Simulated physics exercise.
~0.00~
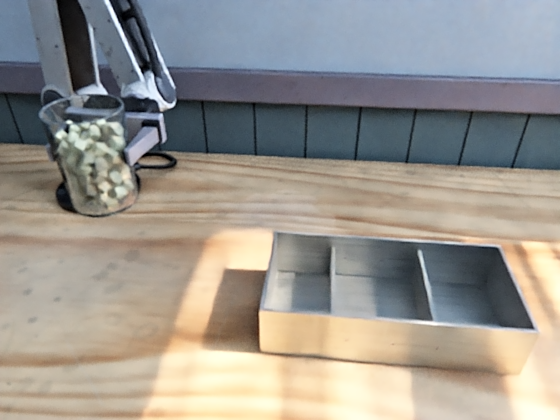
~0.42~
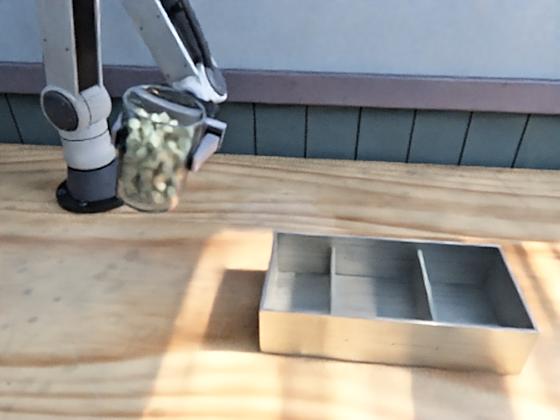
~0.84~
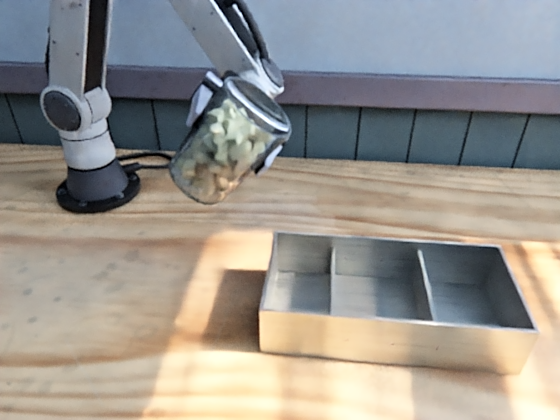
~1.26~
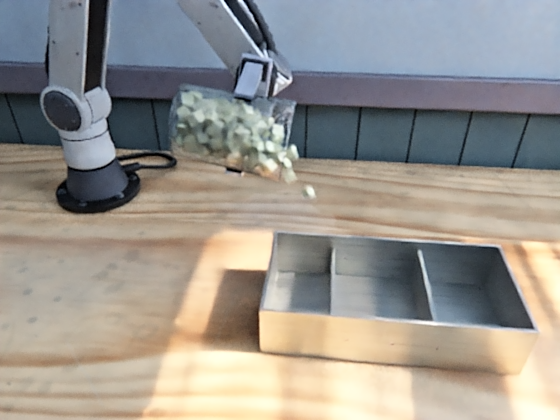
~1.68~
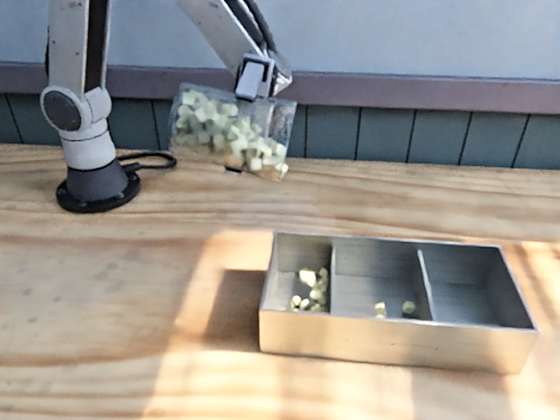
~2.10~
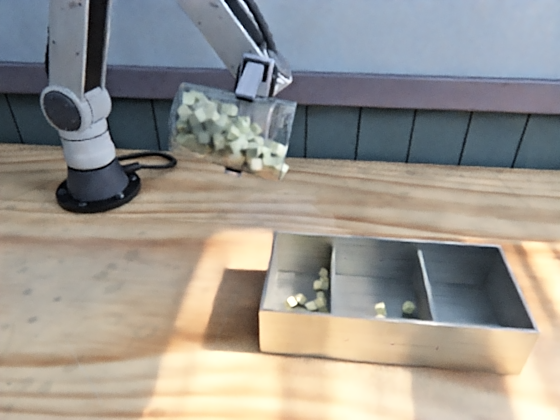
A robotic arm lifted a clear beaker of pale vegetable dice, carried it right, and tipped it onto its side, spilling some pieces into the left and middle parts of a metal box, while most of the dice stayed in the beaker.
